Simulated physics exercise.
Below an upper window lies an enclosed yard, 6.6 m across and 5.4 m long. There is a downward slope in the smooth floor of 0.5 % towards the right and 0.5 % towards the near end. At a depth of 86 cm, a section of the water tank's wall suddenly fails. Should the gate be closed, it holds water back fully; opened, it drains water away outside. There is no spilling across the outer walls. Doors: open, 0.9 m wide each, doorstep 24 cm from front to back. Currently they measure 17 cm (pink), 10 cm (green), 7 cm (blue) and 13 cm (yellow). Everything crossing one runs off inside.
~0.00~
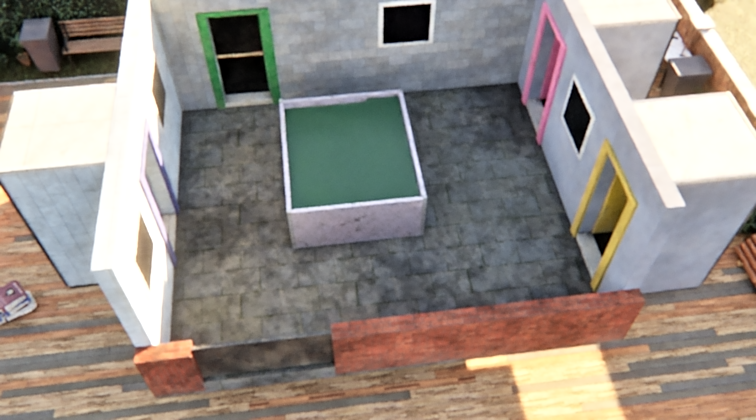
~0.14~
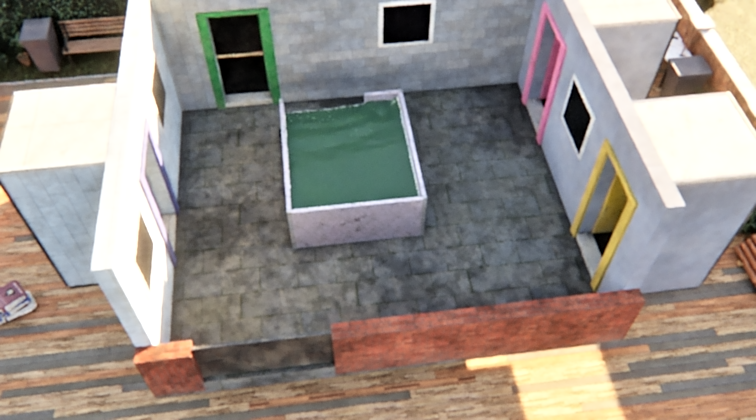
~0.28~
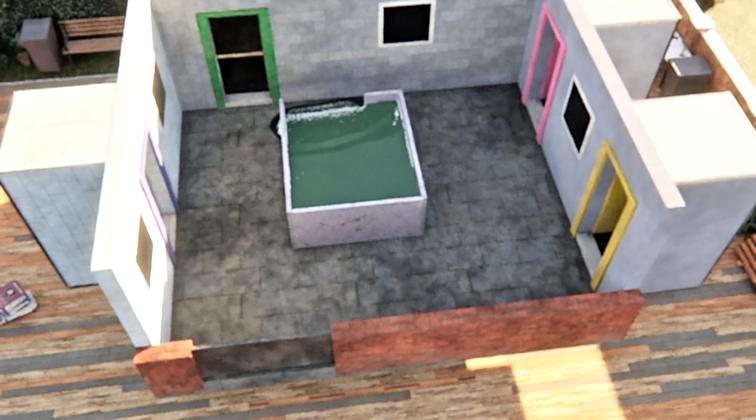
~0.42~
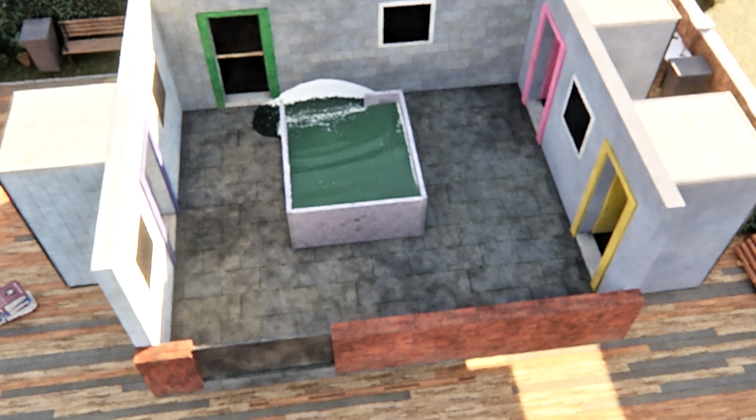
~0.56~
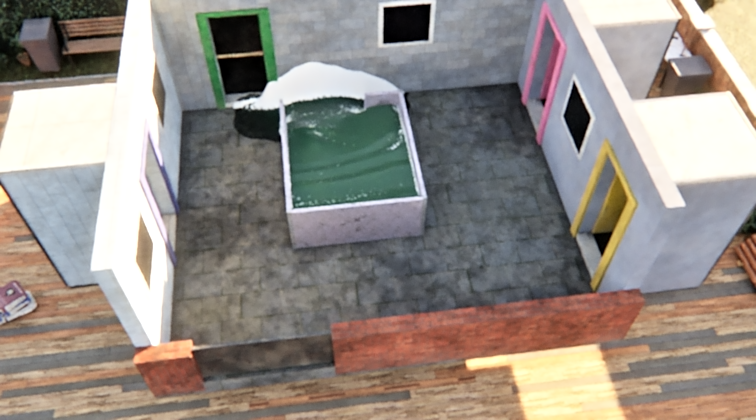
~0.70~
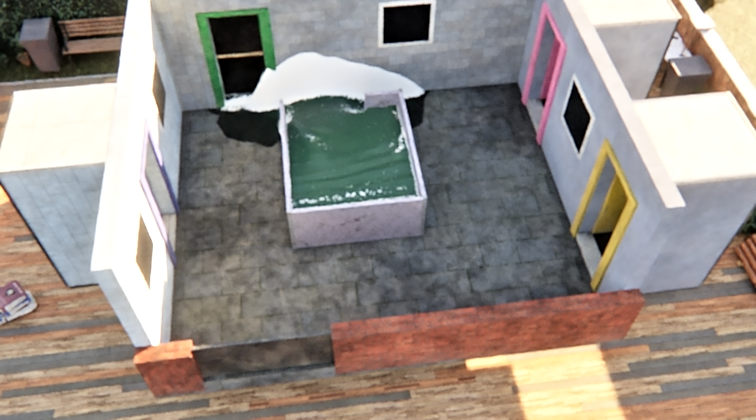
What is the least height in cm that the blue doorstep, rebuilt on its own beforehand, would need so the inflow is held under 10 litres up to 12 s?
Around 7.5 cm would be enough.
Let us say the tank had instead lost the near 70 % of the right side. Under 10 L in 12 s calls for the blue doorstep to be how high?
Then 15 cm.
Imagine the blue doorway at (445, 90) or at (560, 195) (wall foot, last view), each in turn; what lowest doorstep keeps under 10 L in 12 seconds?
Roughly 13.5 cm, then roughly 12.5 cm.
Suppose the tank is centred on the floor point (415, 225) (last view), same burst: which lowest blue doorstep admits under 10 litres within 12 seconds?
Then roughly 10.0 cm.
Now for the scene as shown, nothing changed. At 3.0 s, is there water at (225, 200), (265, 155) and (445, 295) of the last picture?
In order: Soaked, untouched, untouched.
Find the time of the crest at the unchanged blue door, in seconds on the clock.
Crest at t of about 12.0 s.
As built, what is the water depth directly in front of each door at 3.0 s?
Lab note, depth in cm: Pink 32; green 19; blue 9; yellow 6.
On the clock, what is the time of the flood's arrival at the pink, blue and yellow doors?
Pink: 1.4 s; blue: 1.8 s; yellow: 2.6 s.
After 1.4 s water covers 25 % of the floor, deepest (66 cm) near (315, 106); it has not reached the blue door.
After 3.0 s water covers 65 % of the floor, deepest (37 cm) near (182, 124); 9 cm at the blue door, 1 litre in over its 7 cm doorstep.
After 12.0 s water covers 100 % of the floor, deepest (18 cm) near (517, 95); 11 cm at the blue door, 12 litres in over its 7 cm doorstep.
At the blue door as built, the water arrived by 1.9 s and peaked near 11 cm at 12.0 s.
With a doorstep of 6.5 cm, 15 litres would have come in within the 12 s; with 9 cm, 3 litres. So under 10 litres takes about 7.5 cm.
